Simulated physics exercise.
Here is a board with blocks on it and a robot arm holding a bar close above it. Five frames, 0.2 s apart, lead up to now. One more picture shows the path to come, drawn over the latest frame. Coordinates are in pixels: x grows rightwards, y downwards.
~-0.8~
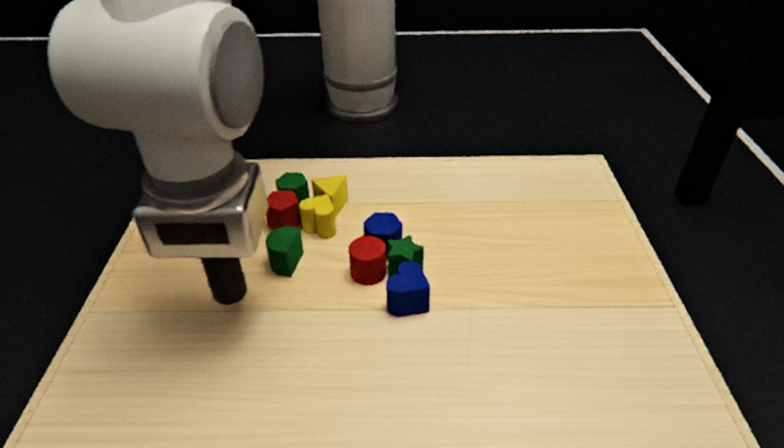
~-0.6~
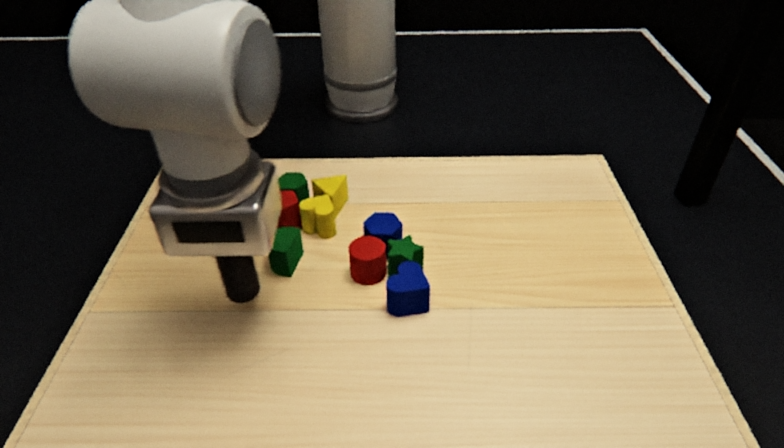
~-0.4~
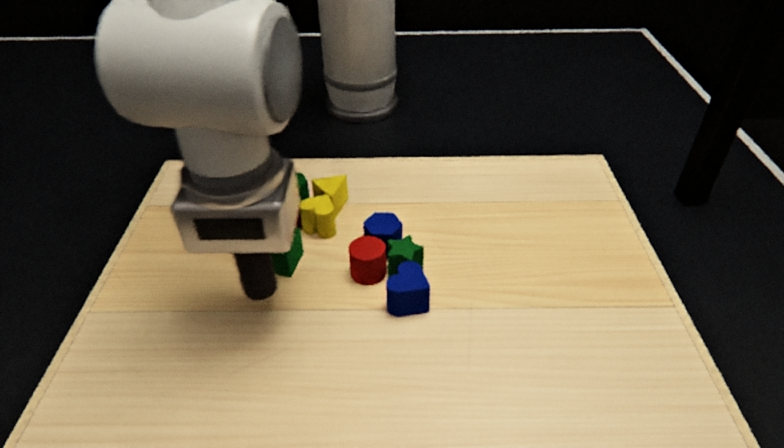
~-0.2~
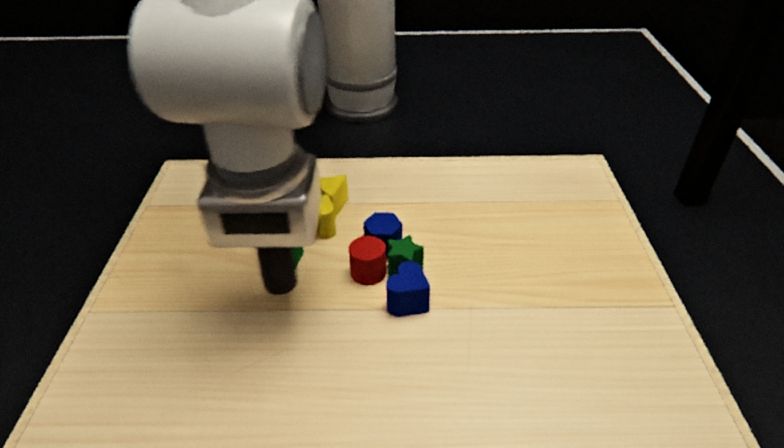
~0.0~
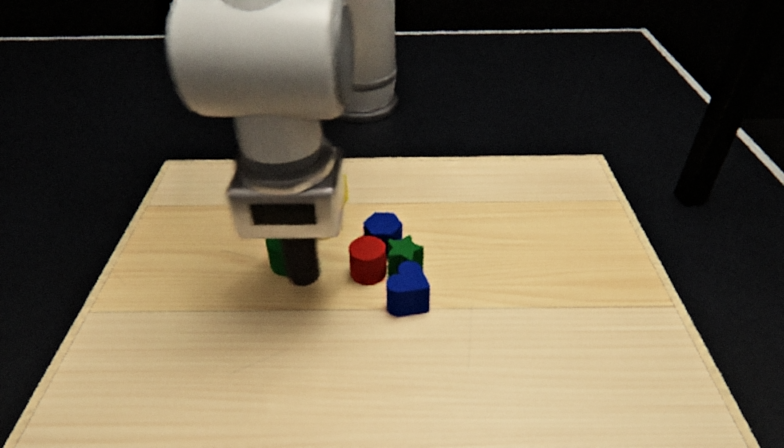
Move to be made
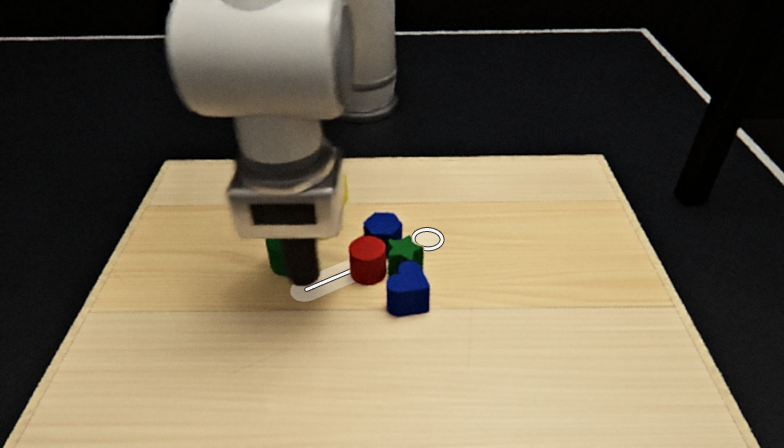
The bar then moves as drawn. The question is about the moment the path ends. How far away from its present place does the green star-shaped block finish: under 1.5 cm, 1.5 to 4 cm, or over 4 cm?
It travels more than 4 cm.
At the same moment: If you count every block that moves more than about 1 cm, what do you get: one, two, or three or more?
Three or more blocks.
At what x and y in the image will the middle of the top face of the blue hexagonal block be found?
In the picture, that point is around (408, 199).
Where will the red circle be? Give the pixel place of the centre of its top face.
About (453, 230).
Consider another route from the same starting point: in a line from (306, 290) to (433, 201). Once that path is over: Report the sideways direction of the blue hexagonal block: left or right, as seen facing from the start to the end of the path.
It moves right.
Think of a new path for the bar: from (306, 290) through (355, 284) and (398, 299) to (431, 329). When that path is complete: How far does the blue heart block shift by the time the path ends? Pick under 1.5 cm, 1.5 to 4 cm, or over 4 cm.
It moves quite far, over 4 cm.
Path on the board, from (306, 290) directly to (428, 239).
What follows on the original path. One third of the way, bar (349, 257); red circle (382, 244); blue hexagonal block (385, 220); green star-shaped block (415, 247).
Two thirds of the way, bar (389, 241); red circle (422, 236); blue hexagonal block (397, 209), turned 45° anticlockwise; green star-shaped block (447, 250), turned 40° clockwise.
At the end, bar (428, 225); green D-shaped block in place; red circle (453, 230); blue hexagonal block (408, 199), turned 95° anticlockwise; green star-shaped block (459, 252), turned 80° clockwise.
